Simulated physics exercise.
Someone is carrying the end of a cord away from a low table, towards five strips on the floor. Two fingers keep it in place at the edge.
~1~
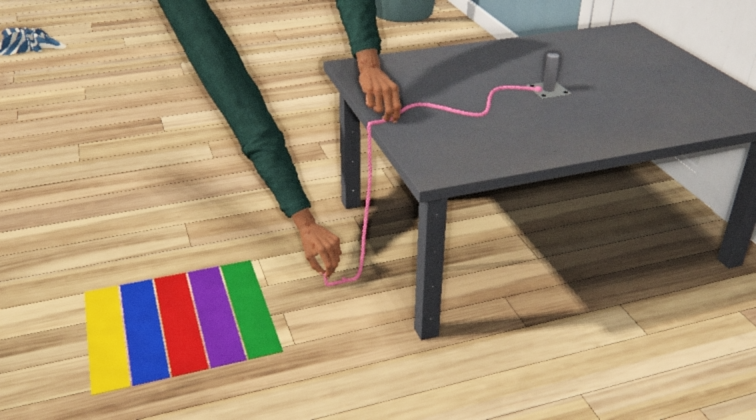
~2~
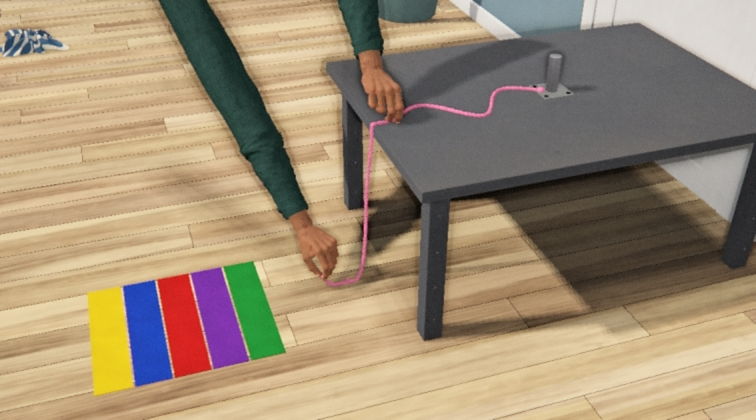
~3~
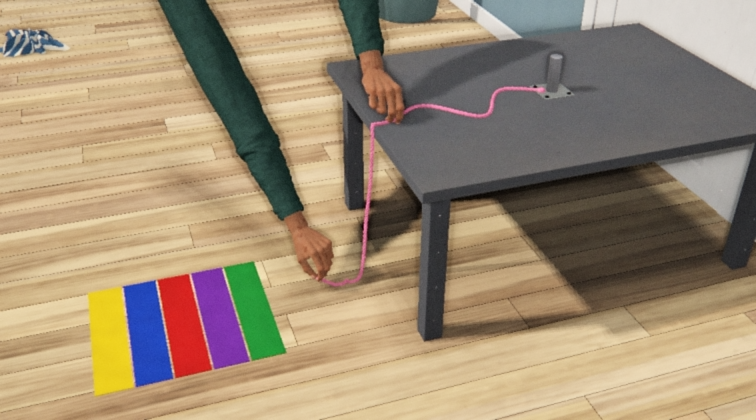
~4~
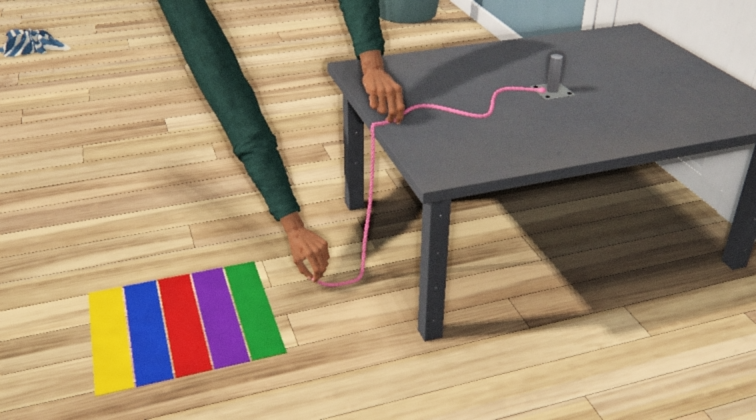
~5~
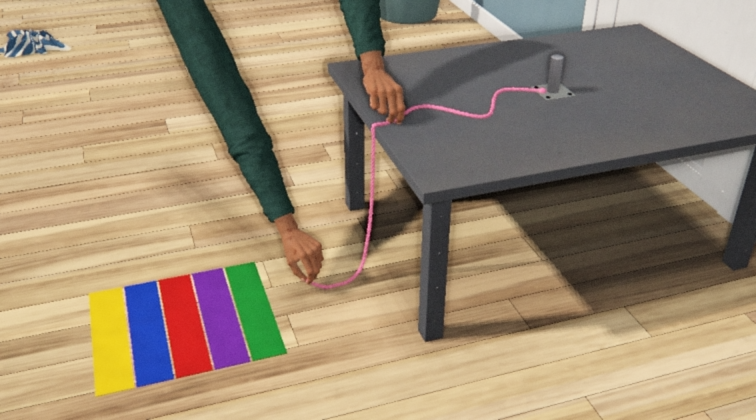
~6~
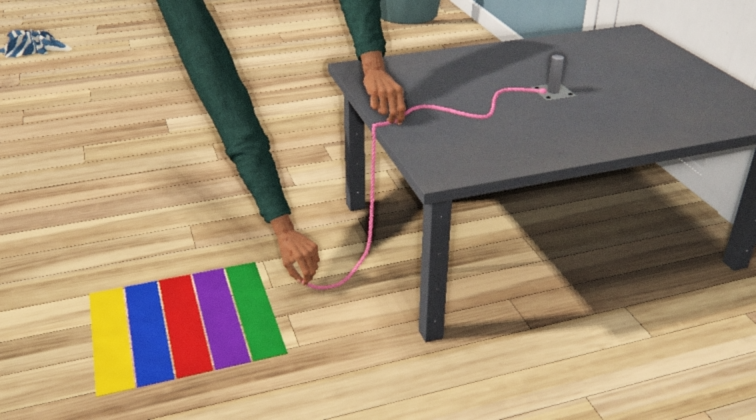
A hand holding the free end of a pink cord starts low beside a dark gray table, near five colored strips on the floor. It shifts slightly left toward the green strip, drawing the hanging cord into a wider curve, while the other hand stays at the table's edge.
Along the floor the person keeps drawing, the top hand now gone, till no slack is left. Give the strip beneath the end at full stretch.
Blue strip.
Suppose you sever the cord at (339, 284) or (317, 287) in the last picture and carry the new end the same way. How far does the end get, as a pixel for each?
It would be at (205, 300) in the first case and at (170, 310) in the second.
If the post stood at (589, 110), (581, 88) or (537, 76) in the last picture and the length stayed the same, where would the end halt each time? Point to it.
Try by try, about (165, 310), (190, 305) and (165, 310).
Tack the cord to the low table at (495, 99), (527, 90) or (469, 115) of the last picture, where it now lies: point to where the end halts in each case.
Roughly (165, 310), (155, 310) and (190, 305).
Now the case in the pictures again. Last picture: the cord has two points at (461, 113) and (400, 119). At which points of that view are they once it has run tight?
About (426, 115), and the other about (357, 143).
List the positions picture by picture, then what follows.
In the first frame, end (325, 274); green (260, 337); purple (224, 345); red (186, 353); blue (148, 361); yellow (109, 370).
In the second frame, end (323, 276); cord through (507, 88) (486, 115) (414, 107) (371, 140) (366, 208) (362, 265).
In the third frame, end (317, 278).
In the fourth frame, end (313, 279); cord through (508, 89) (487, 115) (415, 107) (373, 140) (369, 208) (363, 265).
In the fifth frame, end (307, 280).
In the sixth frame, end (303, 282); cord through (509, 90) (488, 116) (416, 108) (374, 141) (372, 208) (358, 266).
Soon after, end near (218, 299); over purple.
Then, end near (175, 307); over red.
At full stretch, end near (150, 312); over blue. Over blue.
